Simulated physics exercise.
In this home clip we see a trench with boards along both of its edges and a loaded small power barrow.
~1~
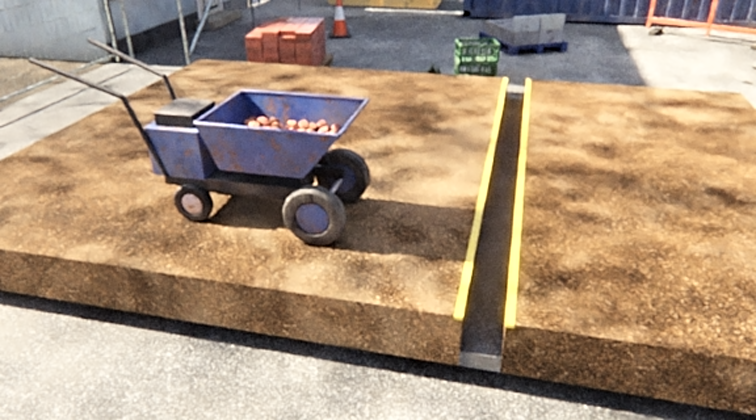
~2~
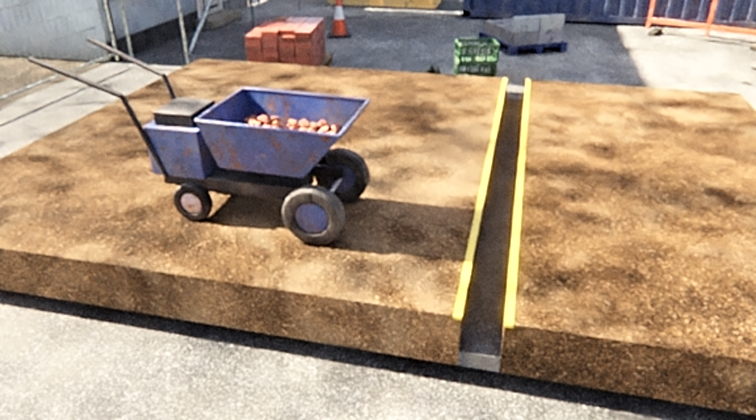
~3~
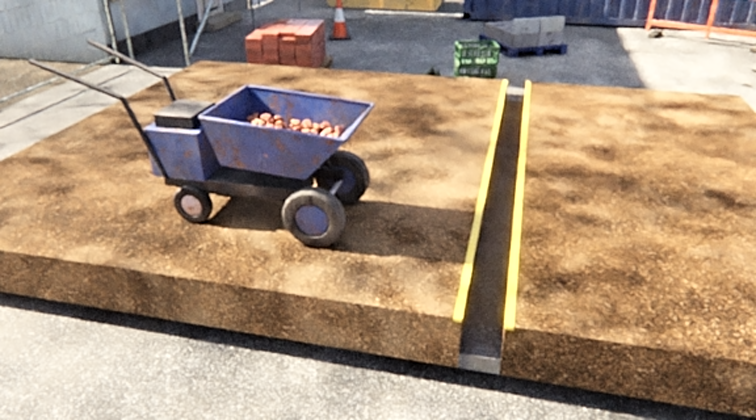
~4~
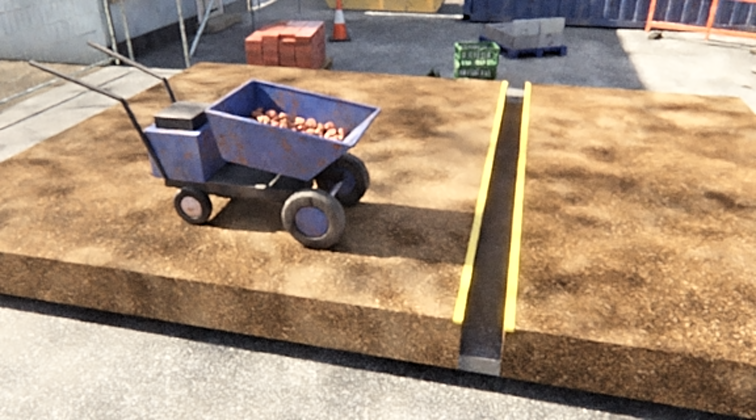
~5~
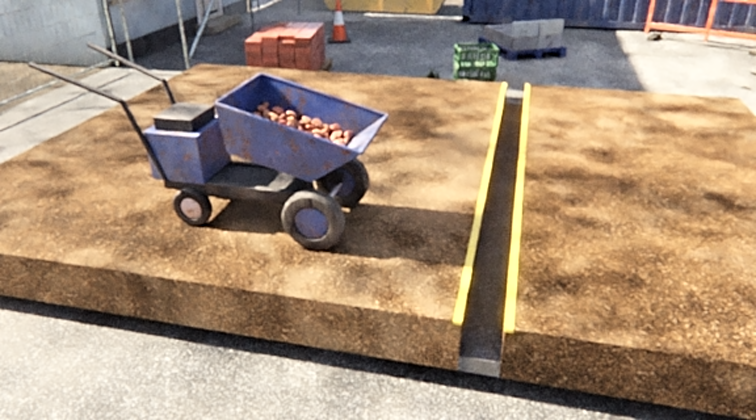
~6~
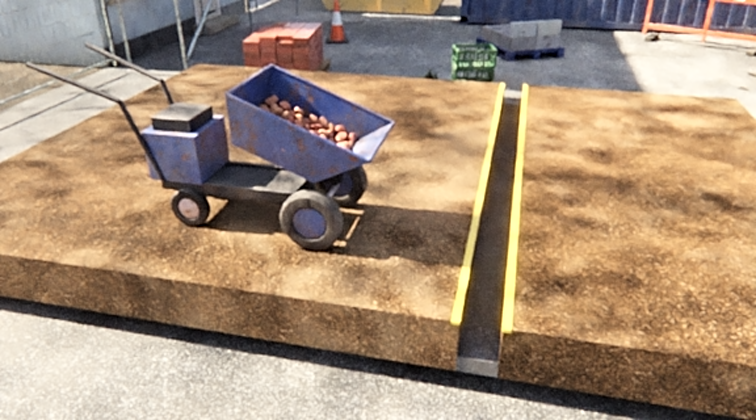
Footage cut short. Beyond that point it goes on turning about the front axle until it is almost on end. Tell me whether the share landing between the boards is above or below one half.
That share is below one half.
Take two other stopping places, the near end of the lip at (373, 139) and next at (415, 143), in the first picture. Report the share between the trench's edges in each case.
First spot: About 50 percent; second spot: About 90 percent.
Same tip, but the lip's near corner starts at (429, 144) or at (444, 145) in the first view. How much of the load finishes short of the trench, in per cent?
You'd get around 0 in a hundred, then 0 in a hundred.
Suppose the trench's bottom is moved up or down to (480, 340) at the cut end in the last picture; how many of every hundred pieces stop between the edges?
About 10 percent.
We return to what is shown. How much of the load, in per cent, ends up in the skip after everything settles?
30 per cent or so.
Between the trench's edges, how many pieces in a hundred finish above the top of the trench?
Estimate: Around 0 %.
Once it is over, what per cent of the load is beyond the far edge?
I'd put it at some 0 per cent of the load.
Soon after the last picture, skip tipped steeply; all in the skip.
A little later, skip tipped right over; most in the skip; a small part short of the trench; a stray few falling.
Later still, skip tipped right over; about a third in the skip; about half short of the trench; a small part in or heaped over the trench.
At rest, skip tipped right over; about a third in the skip; about half short of the trench; a small part in or heaped over the trench; none beyond it.
